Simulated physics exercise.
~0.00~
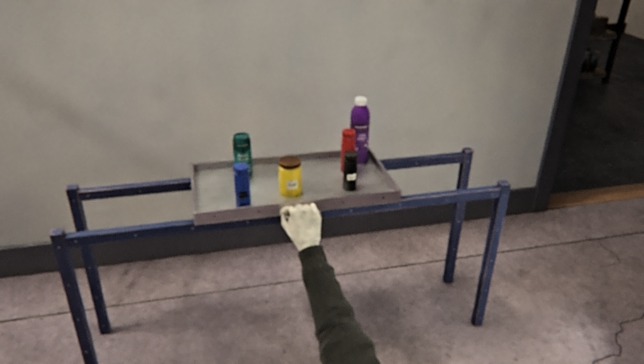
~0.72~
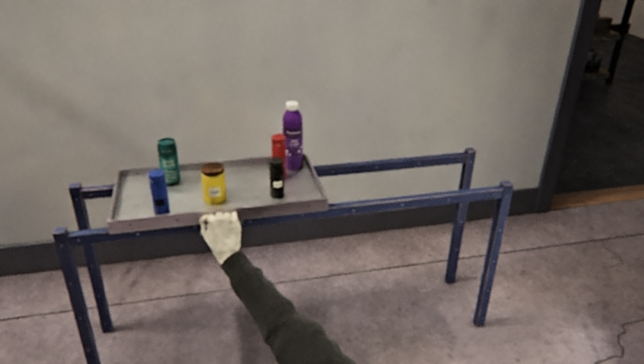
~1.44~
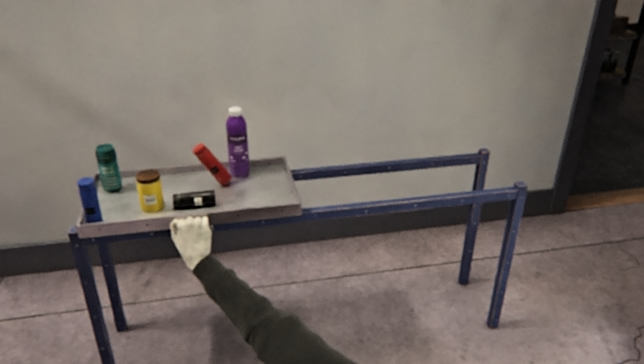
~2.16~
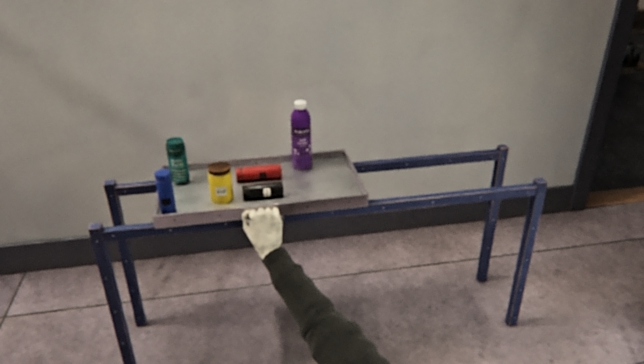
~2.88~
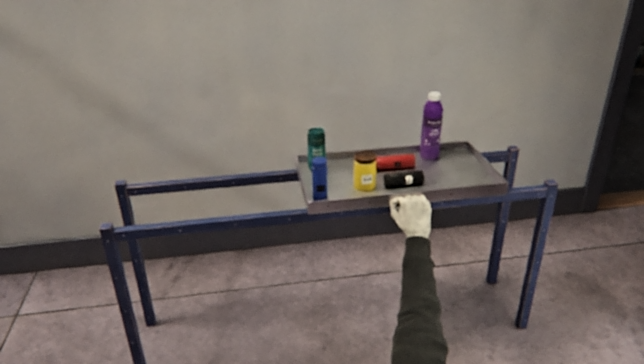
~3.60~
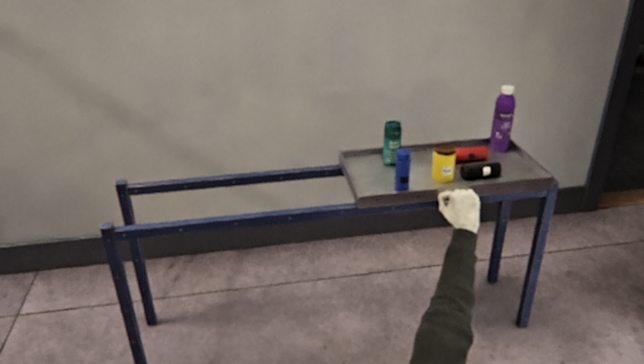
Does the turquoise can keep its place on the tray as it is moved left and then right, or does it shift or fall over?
The turquoise can keeps its place. It is still standing at the back left of the tray at the end.
